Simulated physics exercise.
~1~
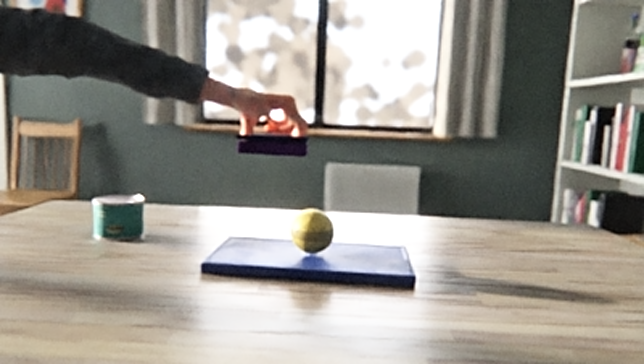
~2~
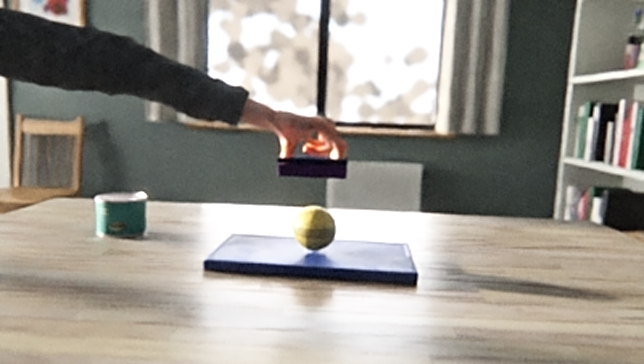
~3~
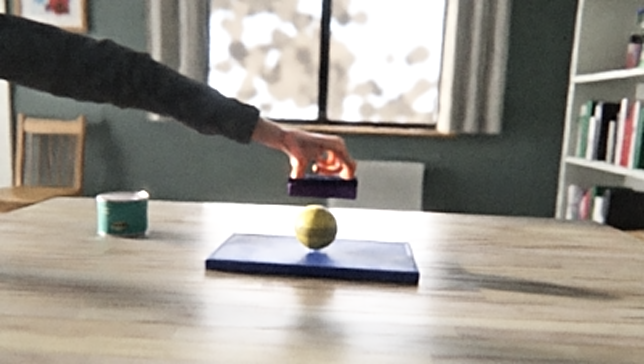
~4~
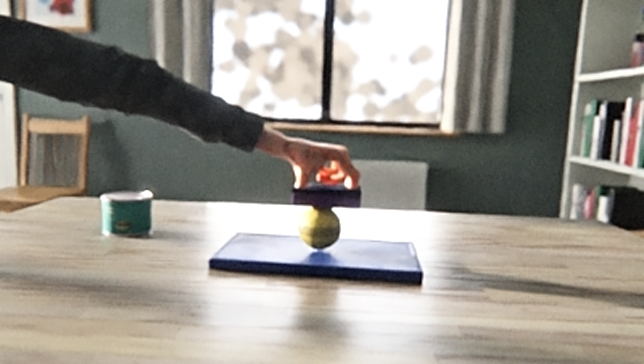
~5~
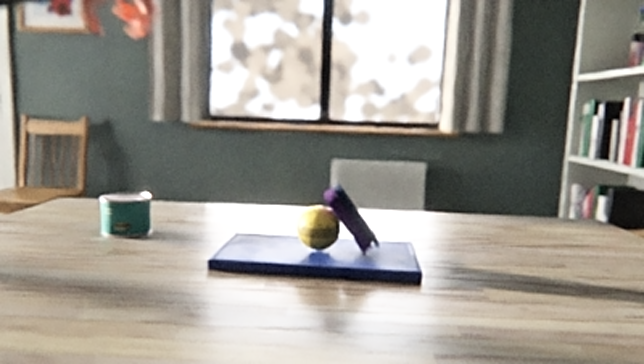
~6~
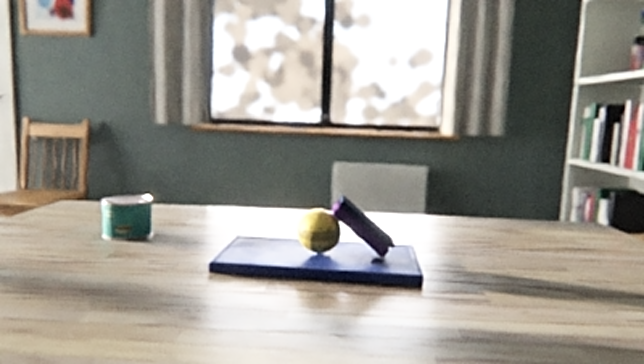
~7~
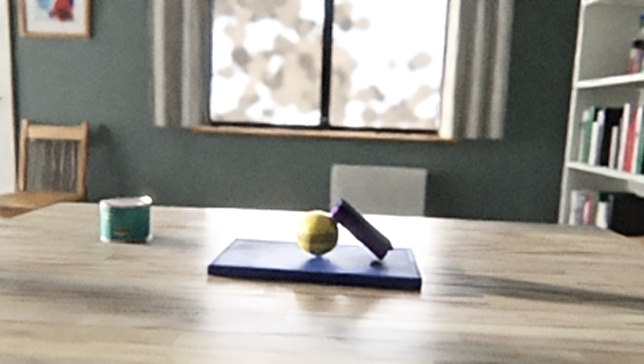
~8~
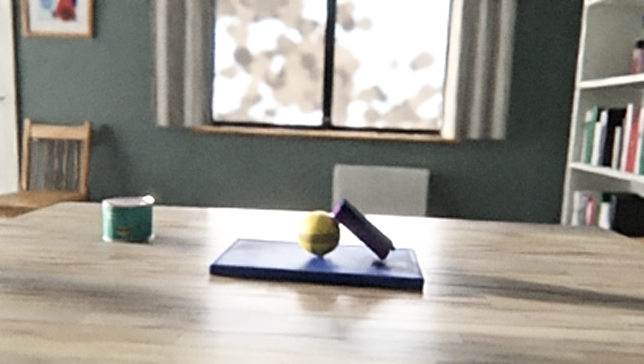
A yellow ball sits on a flat blue tray in the middle of a pale wooden table, seen from the front by a slightly swaying camera in a room with a bright window, bookshelves at right and a wooden chair at left. A turquoise tub stands to the left of the tray. A hand in a dark sleeve reaches in from the left, carrying a purple sponge to the right and lowering it flat onto the ball. Once the hand lets go and withdraws, the sponge tips off to the right. It ends slanted against the ball, its lower end on the tray, while the ball, tray and tub stay put.
